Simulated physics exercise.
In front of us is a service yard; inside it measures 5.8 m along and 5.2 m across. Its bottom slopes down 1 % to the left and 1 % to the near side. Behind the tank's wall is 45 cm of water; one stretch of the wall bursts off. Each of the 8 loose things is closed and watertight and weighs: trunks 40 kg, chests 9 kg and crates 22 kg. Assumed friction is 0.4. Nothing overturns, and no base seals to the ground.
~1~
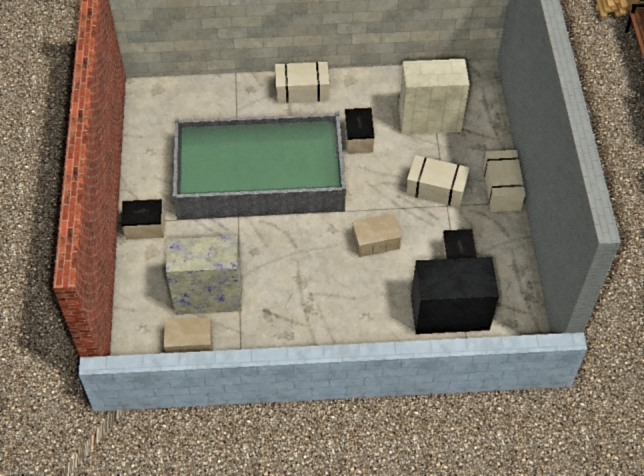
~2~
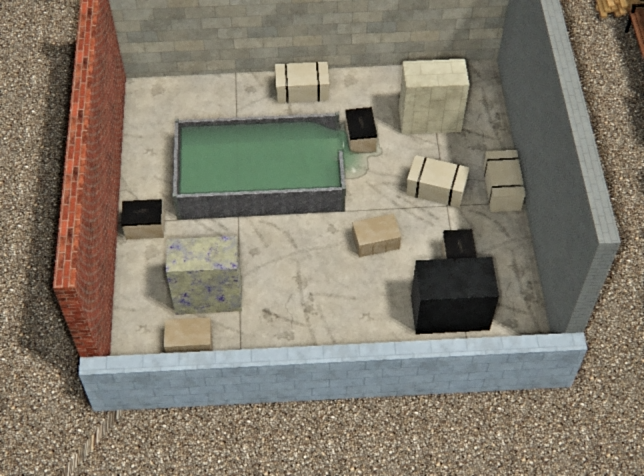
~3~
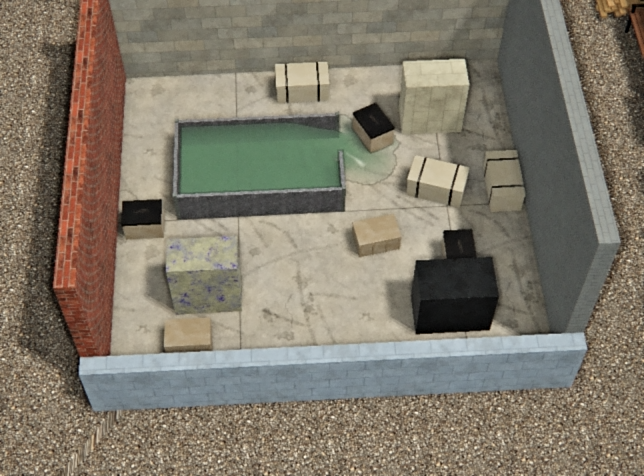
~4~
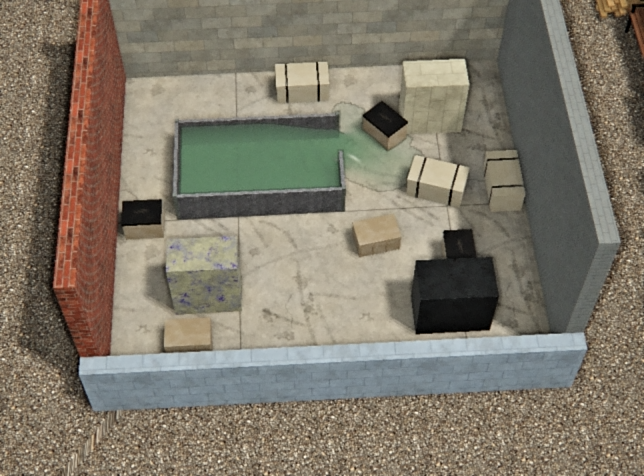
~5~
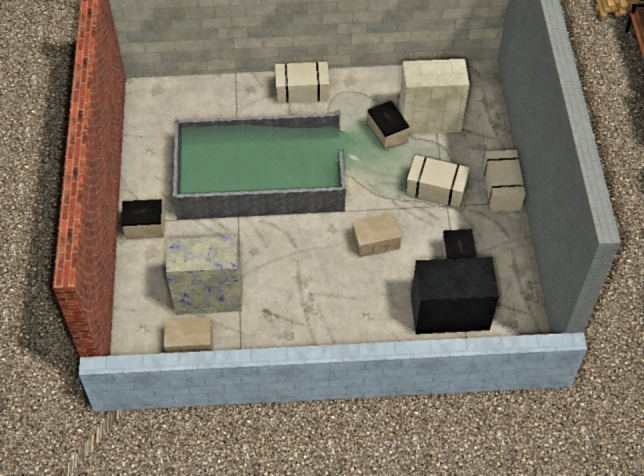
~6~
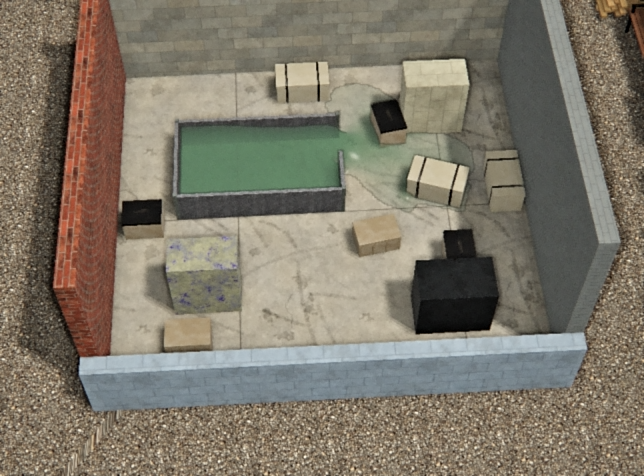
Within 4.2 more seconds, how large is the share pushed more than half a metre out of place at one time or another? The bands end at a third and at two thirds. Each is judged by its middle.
It does not reach a third.
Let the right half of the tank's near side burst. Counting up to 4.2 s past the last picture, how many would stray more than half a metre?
3.
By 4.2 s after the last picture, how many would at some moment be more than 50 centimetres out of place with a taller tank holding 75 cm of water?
That would give 4.
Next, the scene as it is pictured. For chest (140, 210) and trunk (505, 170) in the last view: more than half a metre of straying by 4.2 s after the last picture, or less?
Taking them in turn: The first is below the mark and the second is above the mark.
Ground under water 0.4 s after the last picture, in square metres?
About 7.0 m2.
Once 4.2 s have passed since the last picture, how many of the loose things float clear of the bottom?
Count at that moment: 1.
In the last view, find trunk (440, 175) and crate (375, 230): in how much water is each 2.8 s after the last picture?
First about 5 cm, second about 3 cm.
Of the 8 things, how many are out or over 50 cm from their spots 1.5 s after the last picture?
Tally: 1.
Then, 0.4 s after the last picture 0 of 8 are over 50 cm from their spots; 1 afloat.
Then, 1.5 s after the last picture 1 of 8 are over 50 cm from their spots; 1 afloat.
Then, 2.8 s after the last picture 2 of 8 are over 50 cm from their spots; 1 afloat.
Then, 4.2 s after the last picture 2 of 8 are over 50 cm from their spots, and 2 have been at some point; 1 afloat.
